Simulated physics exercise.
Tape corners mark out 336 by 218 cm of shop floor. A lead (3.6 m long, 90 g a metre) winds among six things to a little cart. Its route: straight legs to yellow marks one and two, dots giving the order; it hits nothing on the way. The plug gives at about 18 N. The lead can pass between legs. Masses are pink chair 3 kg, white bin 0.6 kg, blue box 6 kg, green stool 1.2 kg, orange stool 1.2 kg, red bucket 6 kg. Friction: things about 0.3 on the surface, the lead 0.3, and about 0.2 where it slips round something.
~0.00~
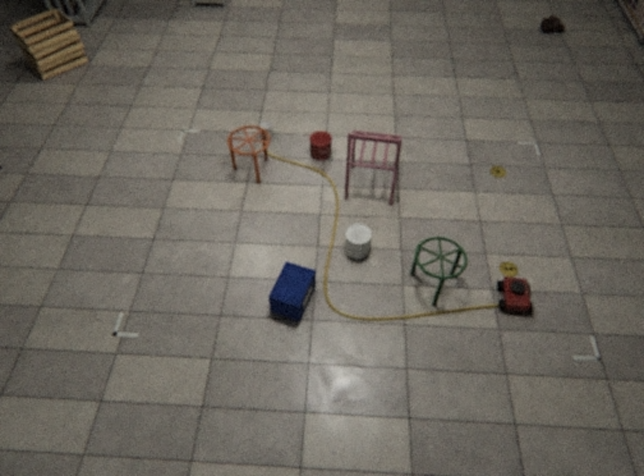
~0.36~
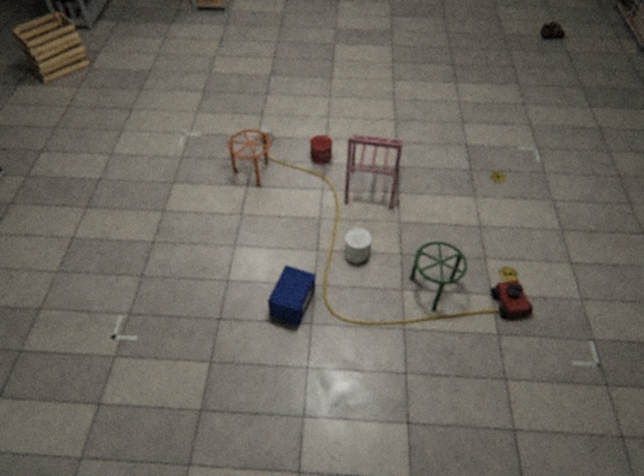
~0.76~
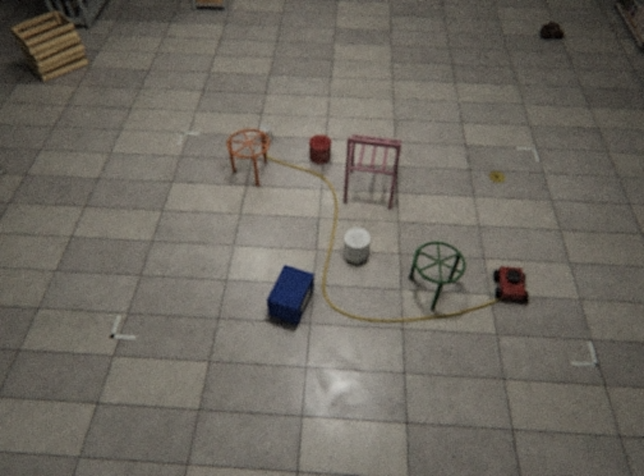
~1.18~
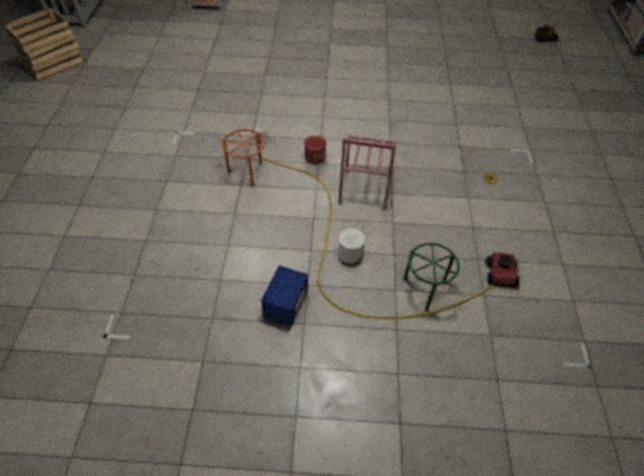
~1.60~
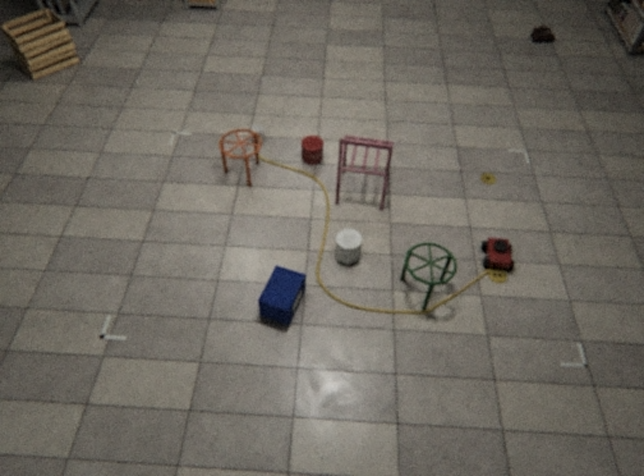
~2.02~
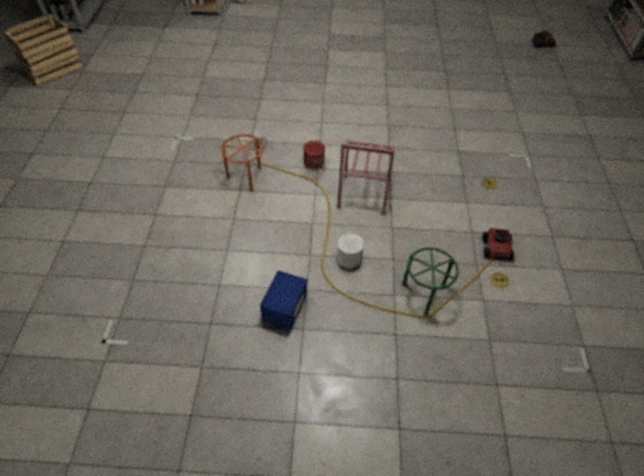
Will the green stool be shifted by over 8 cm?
The green stool gets shifted.
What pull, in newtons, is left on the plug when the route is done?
About 0 N.
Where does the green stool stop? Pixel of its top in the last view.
Near (427, 239).
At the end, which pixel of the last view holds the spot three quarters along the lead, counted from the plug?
Around (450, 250).
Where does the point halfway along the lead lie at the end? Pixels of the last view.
At about (365, 273).
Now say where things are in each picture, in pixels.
Green stool (441, 257); marks (498, 172) (508, 269); lead runs through (336, 191) (329, 258) (367, 319) (465, 309); cart (514, 305), in the first frame.
Lead runs through (328, 262) (465, 314); cart (513, 308), in the second frame.
Lead runs through (327, 262); cart (510, 293), in the third frame.
Lead runs through (322, 262) (467, 300); cart (502, 278), in the fourth frame.
Lead runs through (319, 263) (466, 287); cart (497, 263), in the fifth frame.
Green stool (433, 267); lead runs through (328, 200) (322, 267) (472, 279); cart (497, 252), in the sixth frame.
After 3.4 s, cart at (492, 209), 3 N at the fixed end; nothing else has moved.
After 4.8 s, cart at (491, 196), lead slack at the fixed end; green stool 25 cm off its start.
After 6.1 s, cart at (496, 239), lead slack at the fixed end; green stool 25 cm off its start at (427, 239).
After 7.5 s, cart at (500, 279), lead slack at the fixed end; green stool 25 cm off its start.
After 7.9 s, cart at (500, 279), lead slack at the fixed end; green stool 25 cm off its start at (427, 239).
